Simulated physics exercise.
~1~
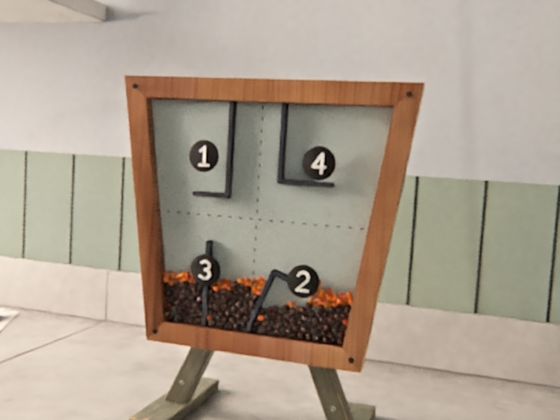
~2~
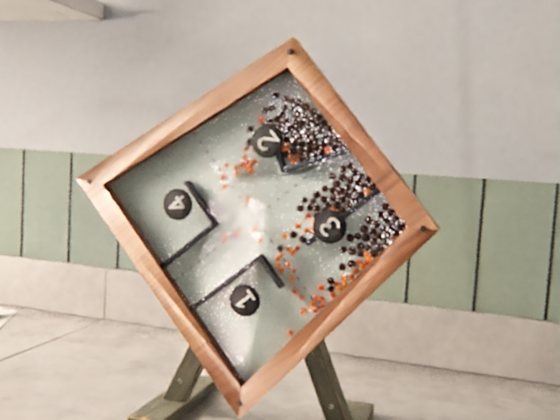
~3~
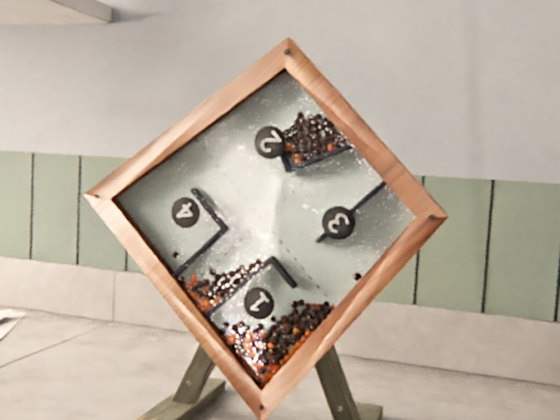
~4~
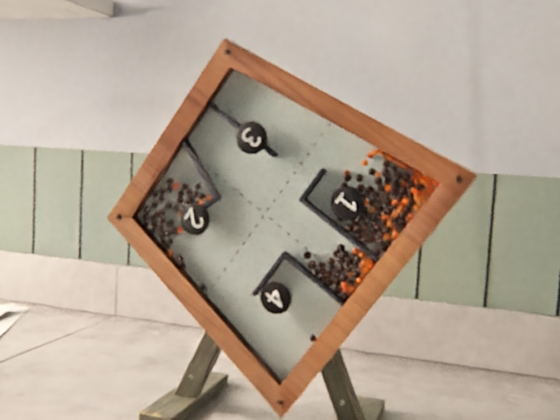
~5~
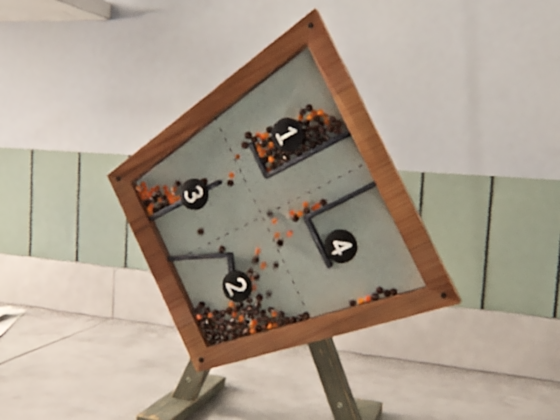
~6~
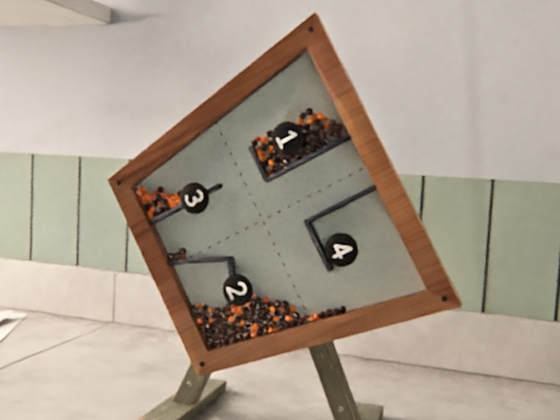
Inside a wooden-framed box turning anticlockwise in two stages, dark and orange beads tumble, then settle.
